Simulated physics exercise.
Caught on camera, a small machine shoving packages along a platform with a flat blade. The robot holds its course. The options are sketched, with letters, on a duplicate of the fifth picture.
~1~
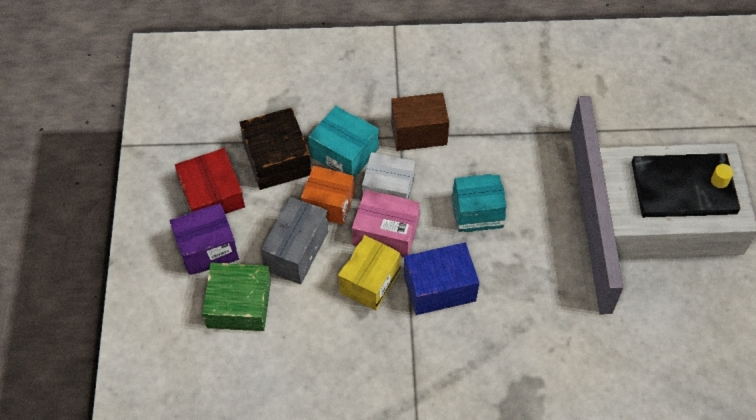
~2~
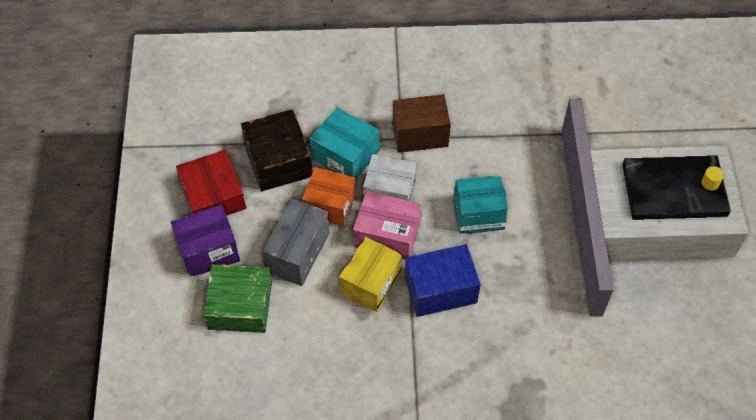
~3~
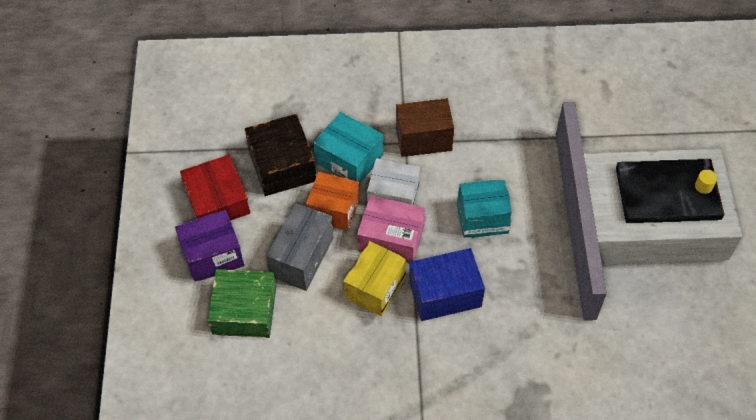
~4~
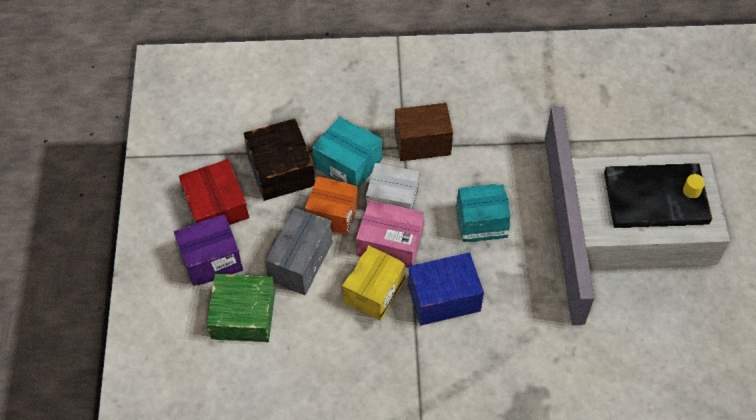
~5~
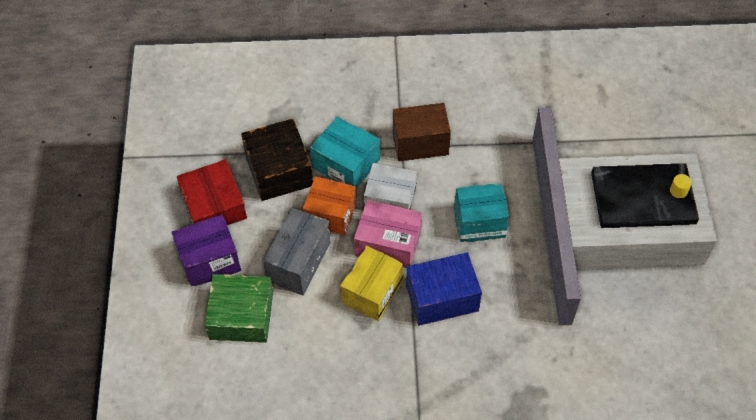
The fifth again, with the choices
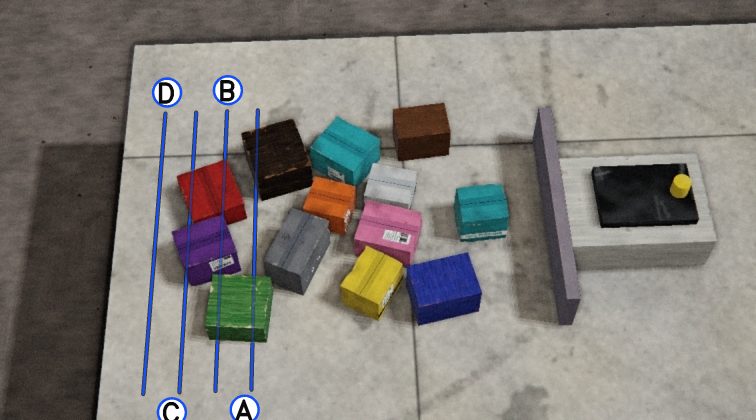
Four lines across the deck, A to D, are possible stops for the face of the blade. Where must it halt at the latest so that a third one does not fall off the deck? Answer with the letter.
Up to line A.
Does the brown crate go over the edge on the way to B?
By then, no.
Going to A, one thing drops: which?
The purple parcel goes over.
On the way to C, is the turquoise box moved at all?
By then, yes.
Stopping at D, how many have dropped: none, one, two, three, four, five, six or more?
By then, six or more.
On the copy, A at (255, 239); B at (222, 240); C at (188, 241); D at (155, 243).
On A. First, robot (527, 199); brown crate (407, 131); blue crate (414, 289).
Then, robot (418, 203); purple parcel (160, 250); green crate (198, 320).
Finally, robot (334, 206); purple parcel over the edge; red box (131, 201); one fallen.
By contrast, B drops three; C drops seven; D drops eight.
